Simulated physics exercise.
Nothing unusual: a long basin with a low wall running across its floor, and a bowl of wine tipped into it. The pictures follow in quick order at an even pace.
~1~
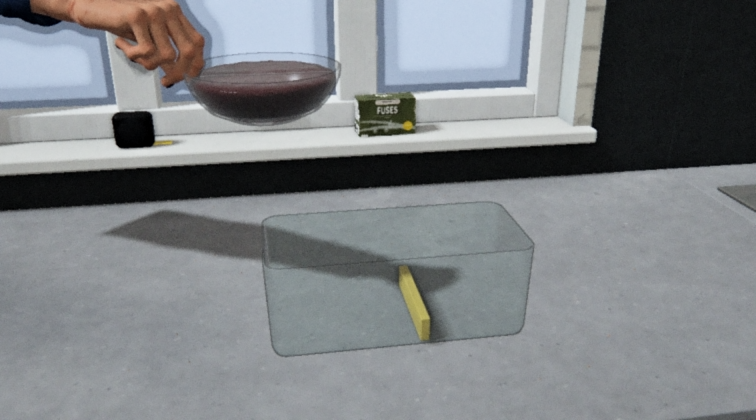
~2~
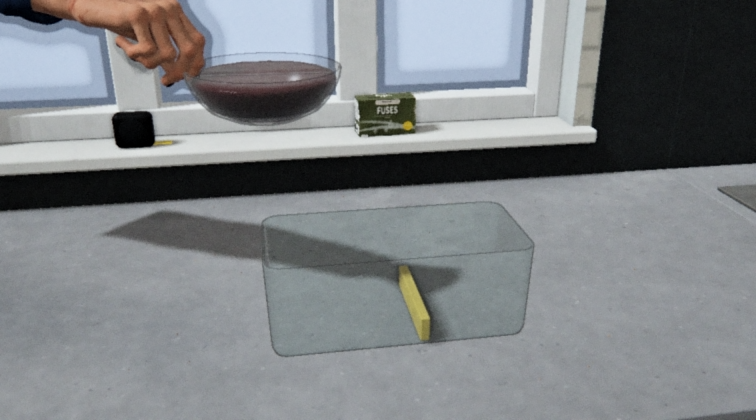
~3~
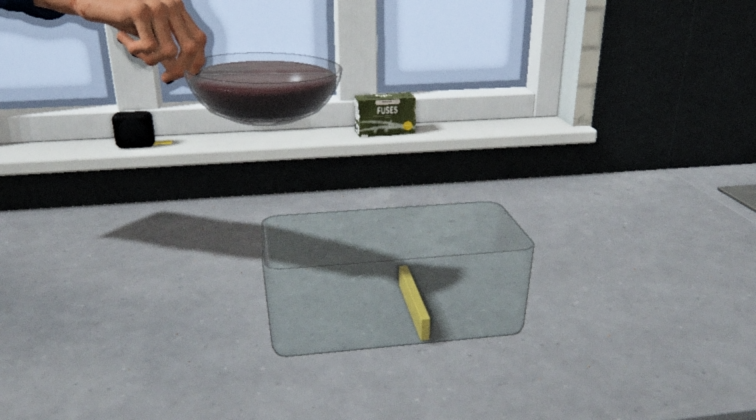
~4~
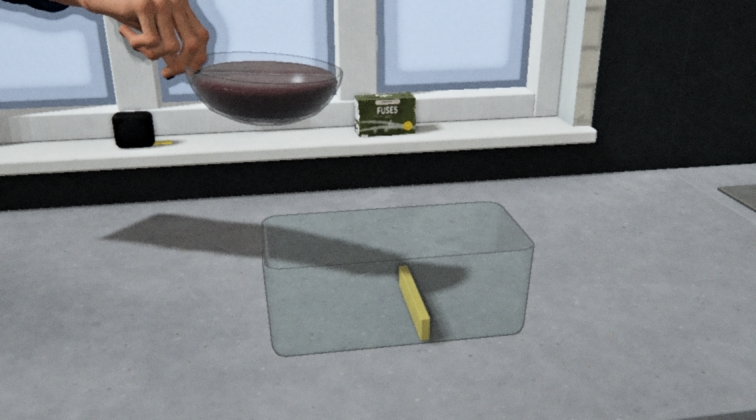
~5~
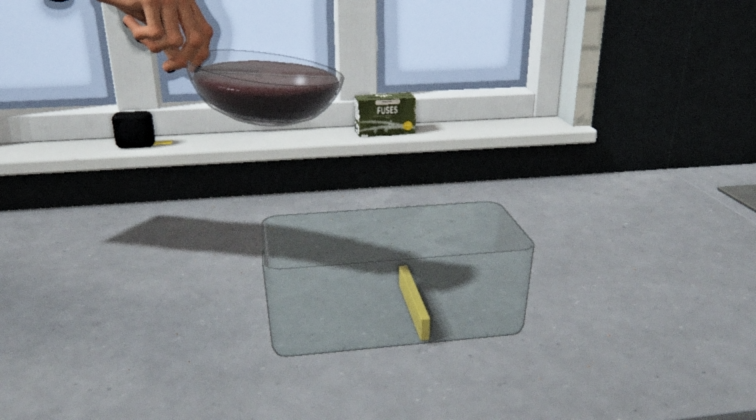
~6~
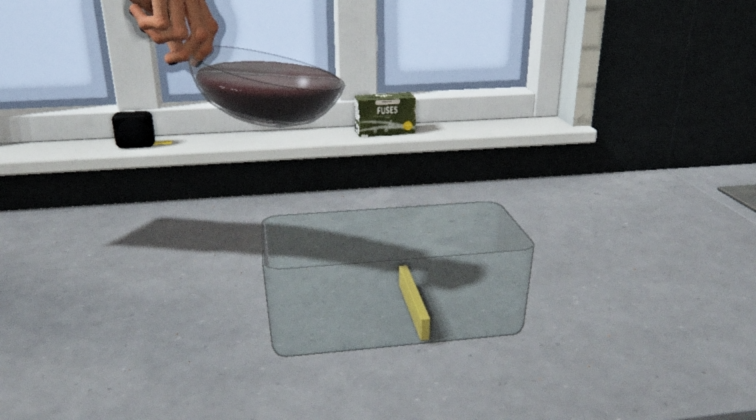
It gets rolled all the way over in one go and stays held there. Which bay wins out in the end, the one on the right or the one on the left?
The one on the left.
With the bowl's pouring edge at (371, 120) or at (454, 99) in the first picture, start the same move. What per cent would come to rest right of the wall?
The first gives 50 %, the second 60 %.
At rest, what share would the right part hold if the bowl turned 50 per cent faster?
Close to 30 out of every hundred.
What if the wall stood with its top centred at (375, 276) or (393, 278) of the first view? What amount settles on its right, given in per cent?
With the first placement it is 75 %, with the second 60 %.
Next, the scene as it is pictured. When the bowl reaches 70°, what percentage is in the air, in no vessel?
I'd reckon some 55 per cent.
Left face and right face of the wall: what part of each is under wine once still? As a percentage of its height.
Left part: 50 per cent; right part: 40.
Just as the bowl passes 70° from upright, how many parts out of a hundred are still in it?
Some 20 per cent.
A moment on, the tilt is 70° and 19 per cent is still to pour, 14 is left of the wall and 10 right of it.
Next, the tilt is 98° and 0 per cent is still to pour, 59 is left of the wall and 36 right of it.
Then the tilt is 100° and 0 per cent is still to pour, 63 is left of the wall and 35 right of it.
Later the tilt is 100° and 0 per cent is still to pour, 63 is left of the wall and 36 right of it.
In the end 63 per cent lies left of the wall, 36 right of it and 2 outside.
